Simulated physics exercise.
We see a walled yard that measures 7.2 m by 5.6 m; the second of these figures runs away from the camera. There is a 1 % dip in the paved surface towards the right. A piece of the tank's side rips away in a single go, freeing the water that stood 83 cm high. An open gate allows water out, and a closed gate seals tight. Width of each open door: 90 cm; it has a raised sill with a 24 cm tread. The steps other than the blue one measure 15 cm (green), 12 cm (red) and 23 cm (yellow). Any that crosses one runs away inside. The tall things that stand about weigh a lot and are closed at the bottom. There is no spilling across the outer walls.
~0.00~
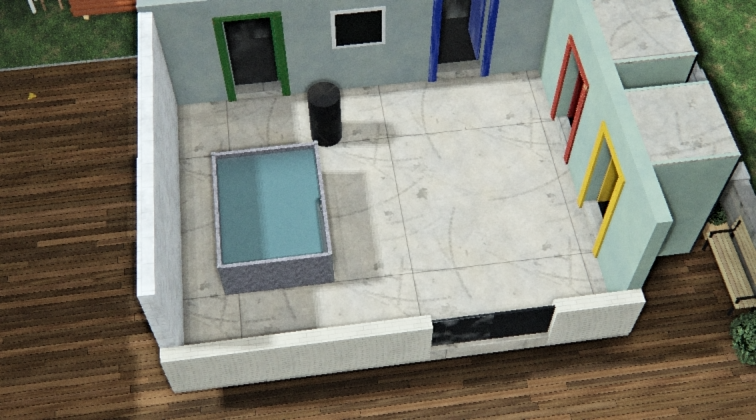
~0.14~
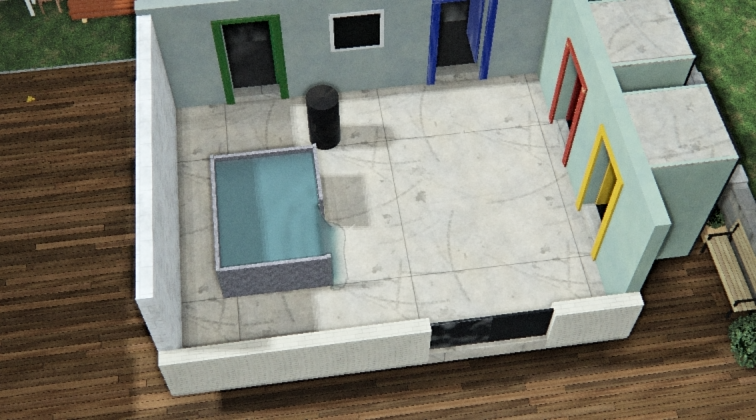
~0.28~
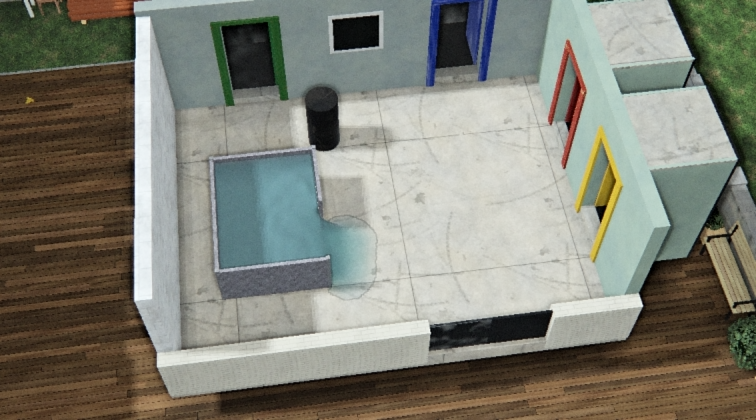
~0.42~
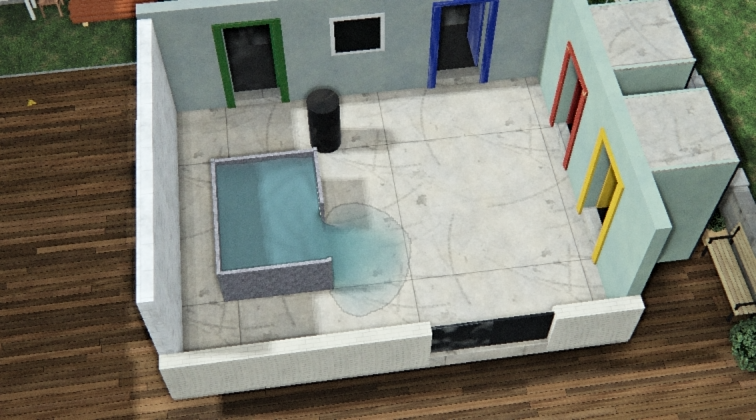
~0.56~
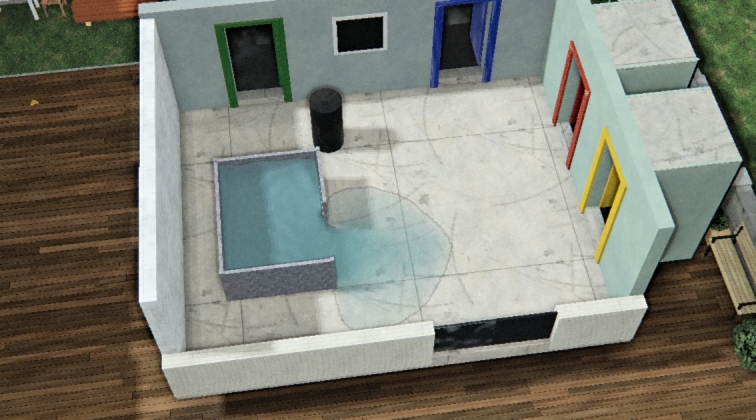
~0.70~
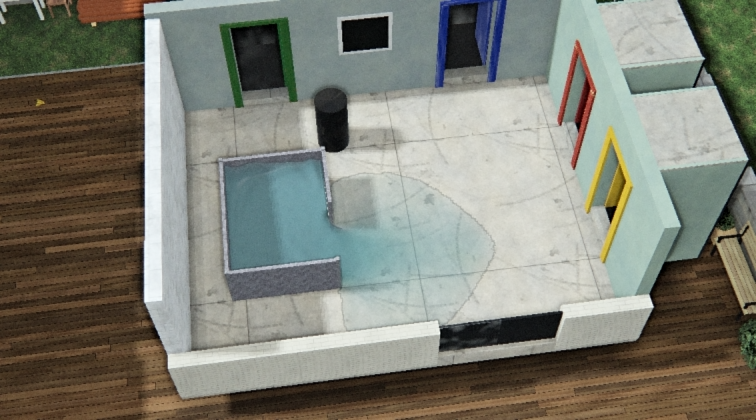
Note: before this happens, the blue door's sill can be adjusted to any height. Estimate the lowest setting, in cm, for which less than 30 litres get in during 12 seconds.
Around 16 cm.
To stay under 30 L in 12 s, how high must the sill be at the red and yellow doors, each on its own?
You'd want about 15 centimetres at red and about 24 centimetres at yellow.
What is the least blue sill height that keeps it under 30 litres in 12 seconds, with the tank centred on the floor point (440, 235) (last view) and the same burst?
It should be around 12.0 cm high.
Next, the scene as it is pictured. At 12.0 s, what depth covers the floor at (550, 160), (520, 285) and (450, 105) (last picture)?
In that order: 10, 8 and 8 cm.
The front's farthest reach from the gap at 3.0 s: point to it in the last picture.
Pixel close to (537, 76).
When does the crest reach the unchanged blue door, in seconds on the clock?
The level tops out around 5.5 s.
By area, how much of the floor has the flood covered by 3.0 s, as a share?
Near 55 per cent of the open floor.
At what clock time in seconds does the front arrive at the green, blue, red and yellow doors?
Times: Green 6.0 s, blue 2.8 s, red 1.8 s, yellow 1.2 s.
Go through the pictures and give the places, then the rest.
The first picture shows the tank at (270, 205) is whole and still, 83 cm deep; the blue door at (462, 42) is dry.
In the second picture, the front is at (341, 240), 0.3 m from the gap at (325, 247); 0.2 m2 of floor is wet, 83 cm left at the back.
In the third picture, the front is at (372, 246), 0.9 m from the gap at (324, 249); 1.0 m2 of floor is wet, 83 cm left at the back.
In the fourth picture, the front is at (406, 256), 1.4 m from the gap at (326, 252); 2.3 m2 of floor is wet, 78 cm left at the back.
In the fifth picture, the front is at (446, 254), 2.1 m from the gap at (328, 251); 4.3 m2 of floor is wet, 71 cm left at the back.
In the sixth picture, water pours out at (334, 251) and has run 2.7 m, to (489, 253); about 5 cm deep outside, 71 cm at the back; 2.7 m in a straight line remain to the blue door at (469, 48).
After 1.4 s water covers 45 % of the floor, deepest (42 cm) near (347, 269); it has not reached the blue door.
After 3.0 s water covers 55 % of the floor, deepest (42 cm) near (566, 308); 2 cm at the blue door, 0 litres in over its 20 cm sill.
After 12.0 s water covers 95 % of the floor, deepest (14 cm) near (610, 312); 9 cm at the blue door, 11 litres in over its 20 cm sill.
At the blue door as built, the water arrived by 2.9 s and peaked near 24 cm at 5.4 s.
Run again over the same 12 s with other heights there, 58 litres in over 13.5 cm, 18 litres over 18.5 cm. The limit of 30 litres is kept from about 16 cm up.
